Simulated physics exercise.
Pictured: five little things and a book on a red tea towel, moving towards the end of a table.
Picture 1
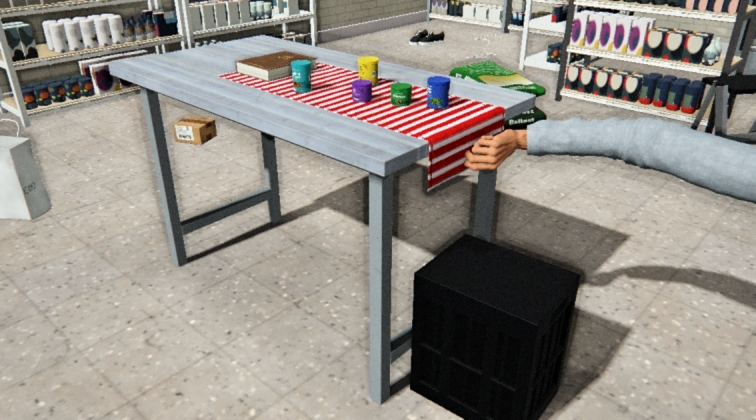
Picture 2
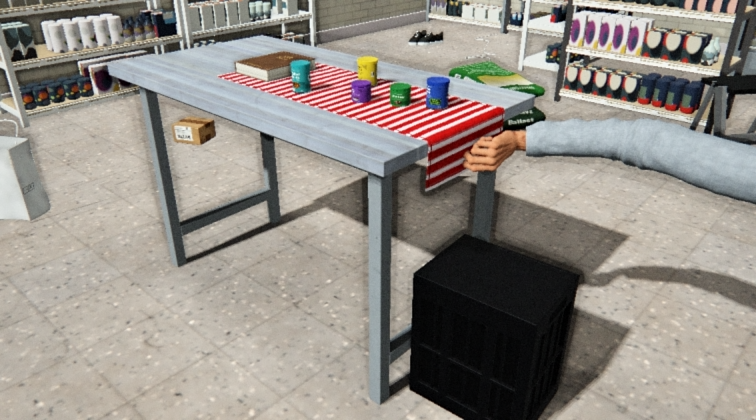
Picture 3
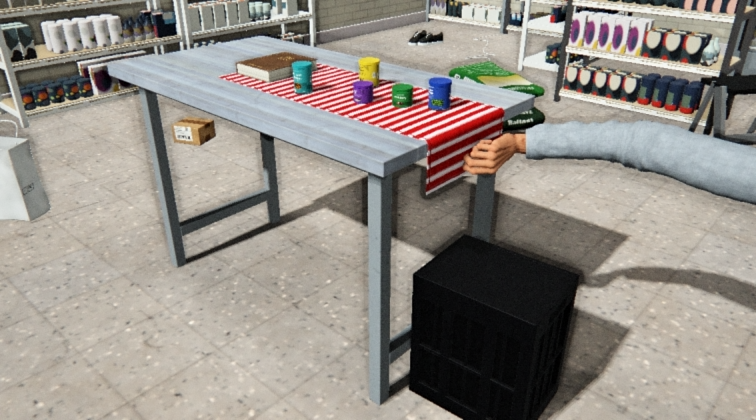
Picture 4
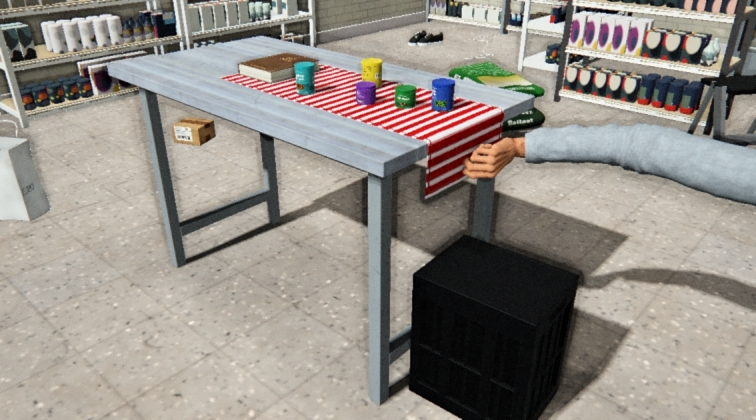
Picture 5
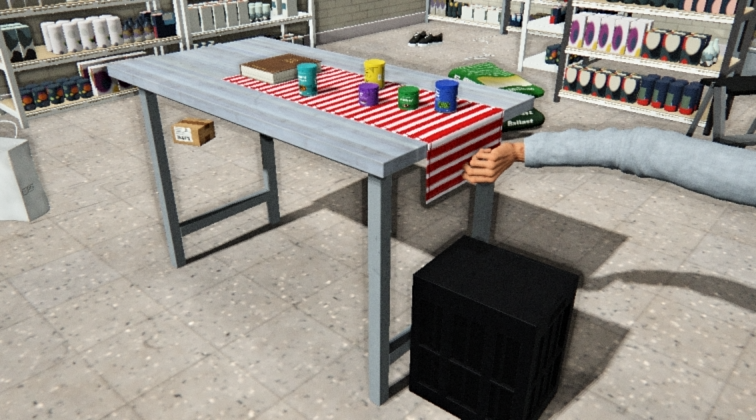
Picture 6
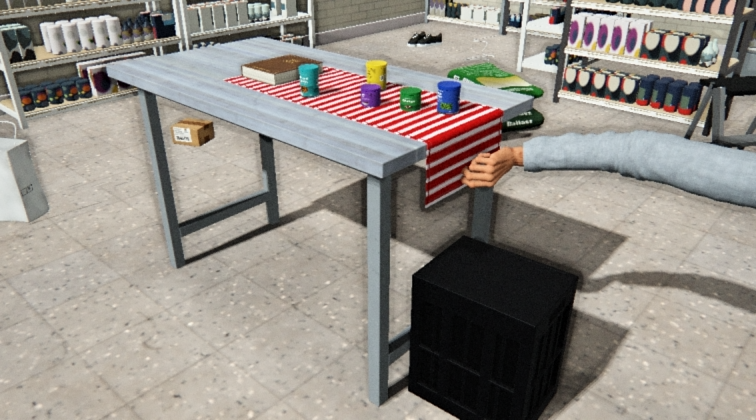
The clip opens on a gray table in a shop, where a hand at the right grips a red-and-white striped cloth carrying a book and five small colorful containers. The hand draws the cloth slightly down over the table's end, and the items shift slightly right with it.
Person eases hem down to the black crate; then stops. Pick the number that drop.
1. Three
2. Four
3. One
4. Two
Two.
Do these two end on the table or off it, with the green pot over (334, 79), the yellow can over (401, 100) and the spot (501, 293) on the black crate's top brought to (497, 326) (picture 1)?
Green pot: Safe; yellow can: Lost.
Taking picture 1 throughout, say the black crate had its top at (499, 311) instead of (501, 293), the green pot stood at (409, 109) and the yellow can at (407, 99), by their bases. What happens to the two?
Final state: The green pot is no longer up, the yellow can is no longer up.
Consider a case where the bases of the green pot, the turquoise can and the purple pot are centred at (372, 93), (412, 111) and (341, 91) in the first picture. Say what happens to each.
My call: The green pot hangs on; the turquoise can takes a tumble; the purple pot hangs on.
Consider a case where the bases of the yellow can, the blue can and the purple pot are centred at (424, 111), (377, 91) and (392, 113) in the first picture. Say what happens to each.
Briefly: Yellow can drops; blue can stays; purple pot drops.
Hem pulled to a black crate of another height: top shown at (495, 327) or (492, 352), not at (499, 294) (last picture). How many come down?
Counts: 3, 4.
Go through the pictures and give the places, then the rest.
Hem (428, 191); blue can (439, 79); green pot (401, 85); purple pot (362, 82); yellow can (368, 59); turquoise can (301, 62); top of the crate (501, 292), in the first frame.
Hem (425, 191); blue can (438, 79), in the second frame.
Hem (426, 195); green pot (403, 86), in the third frame.
Hem (425, 199); purple pot (366, 84); top of the crate (500, 293), in the fourth frame.
Hem (426, 204); yellow can (375, 62), in the fifth frame.
Hem (425, 208); blue can (450, 84); green pot (411, 90); purple pot (371, 87); yellow can (376, 63); turquoise can (309, 66), in the sixth frame.
Early on, hem near (462, 224); blue can gone.
Midway, hem on the crate; blue can and green pot gone.
Finally, hem on the crate; blue can and green pot gone. The count of fallen things is two.
